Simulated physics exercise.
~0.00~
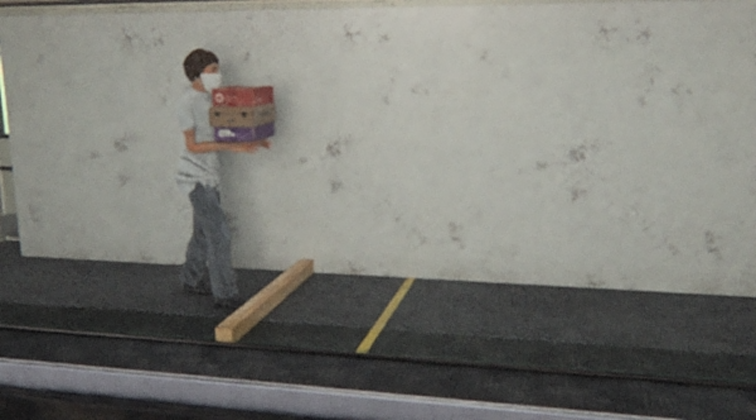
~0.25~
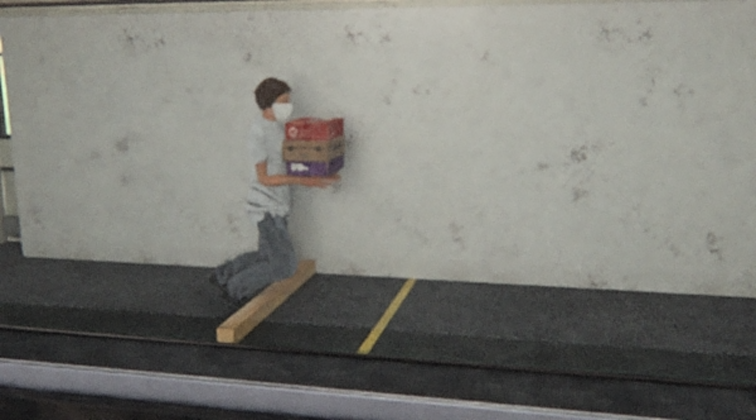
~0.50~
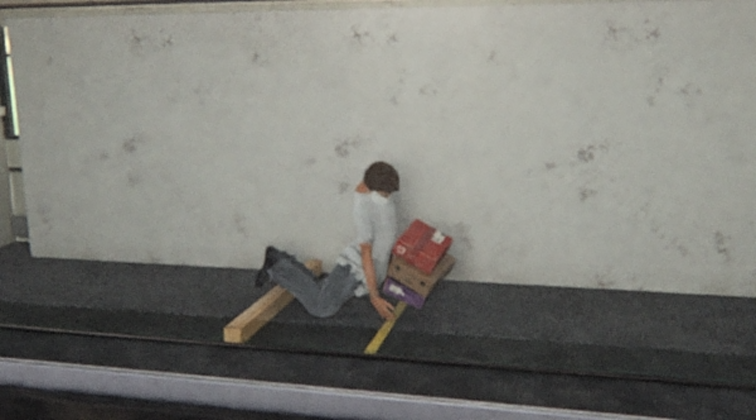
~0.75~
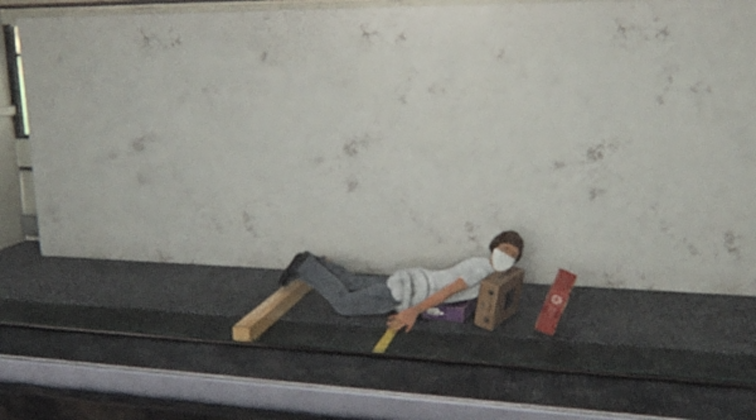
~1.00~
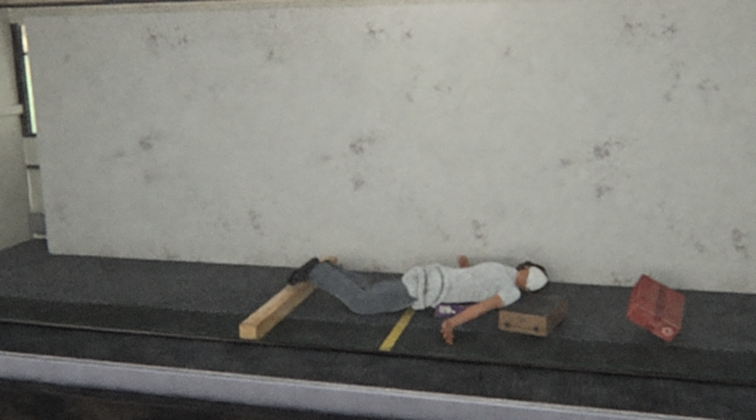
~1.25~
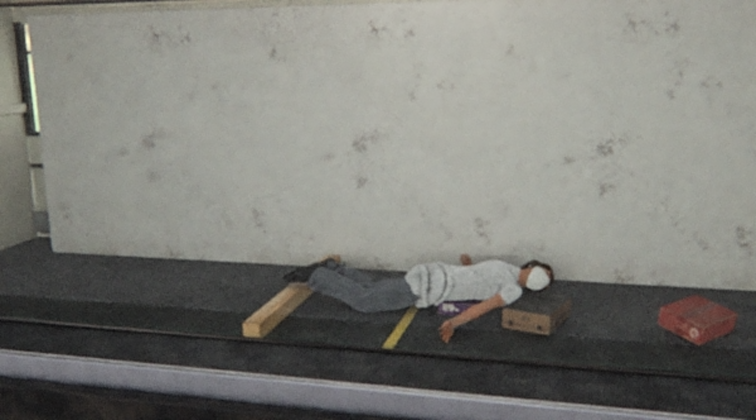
A masked person carrying three stacked boxes trips over a wooden rail, falling forward and lying still among boxes beyond a yellow line.
